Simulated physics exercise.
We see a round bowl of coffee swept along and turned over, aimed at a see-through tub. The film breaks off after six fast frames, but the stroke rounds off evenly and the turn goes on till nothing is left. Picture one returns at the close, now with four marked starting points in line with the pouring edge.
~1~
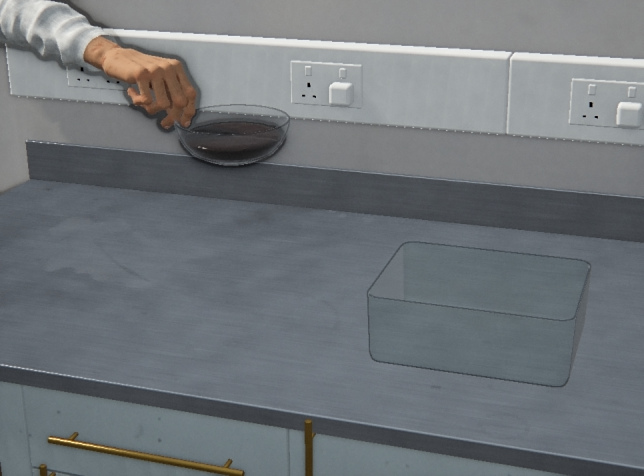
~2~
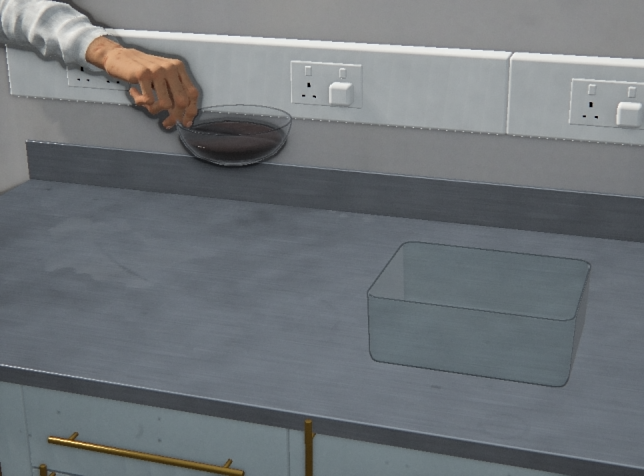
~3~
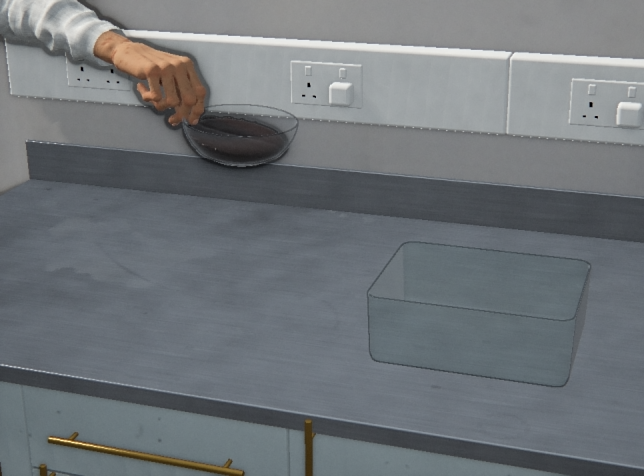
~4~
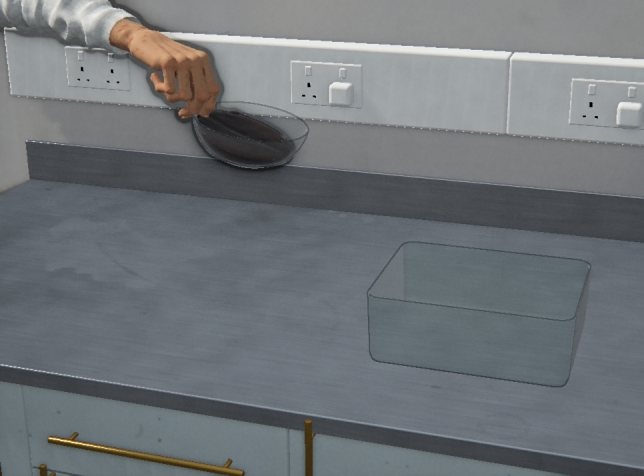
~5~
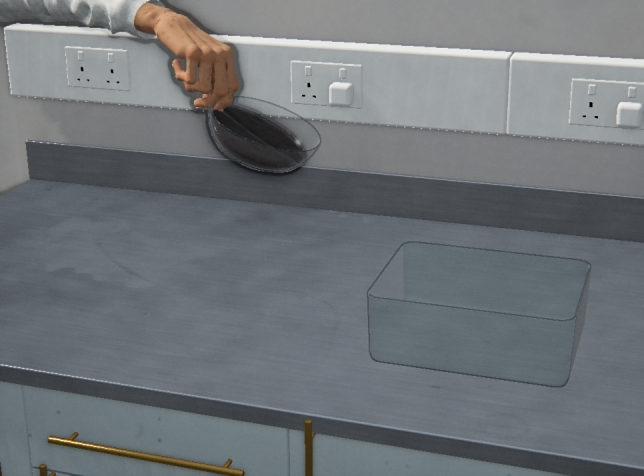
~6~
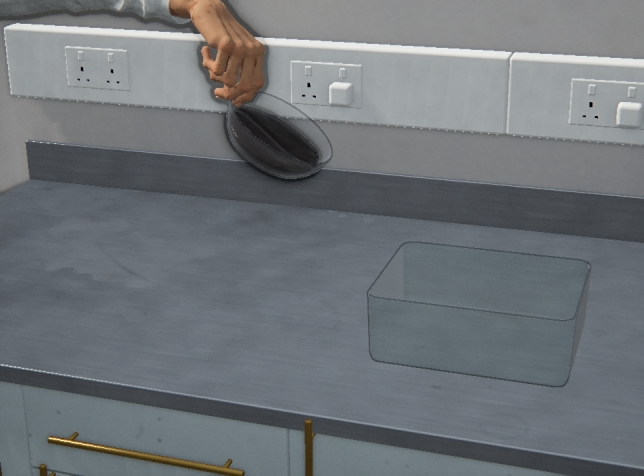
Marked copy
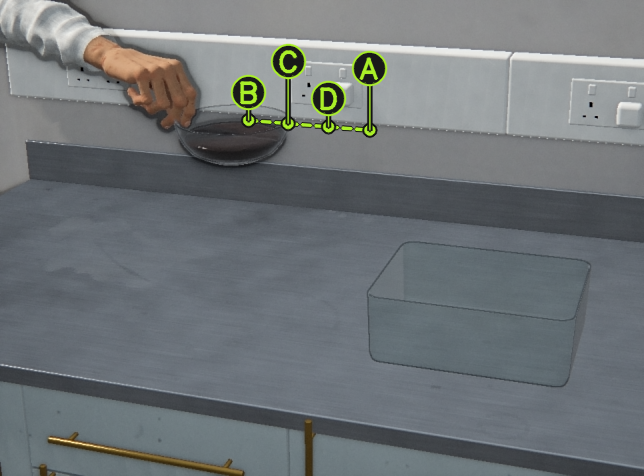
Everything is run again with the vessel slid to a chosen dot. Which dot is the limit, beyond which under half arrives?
Choose B.
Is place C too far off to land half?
No, that is safe.
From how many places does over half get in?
All four.
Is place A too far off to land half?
No.
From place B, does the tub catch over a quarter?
Yes, it does.
In lime, A at (369, 130); B at (248, 120); C at (288, 123); D at (328, 126).
For place A, about 85 % lands in the tub, 9 % falls short and 6 % goes beside or beyond.
For place B, about 75 % lands in the tub, 15 % falls short and 10 % goes beside or beyond.
For place C, about 82 % lands in the tub, 3 % falls short and 14 % goes beside or beyond.
For place D, about 76 % lands in the tub, 4 % falls short and 20 % goes beside or beyond.
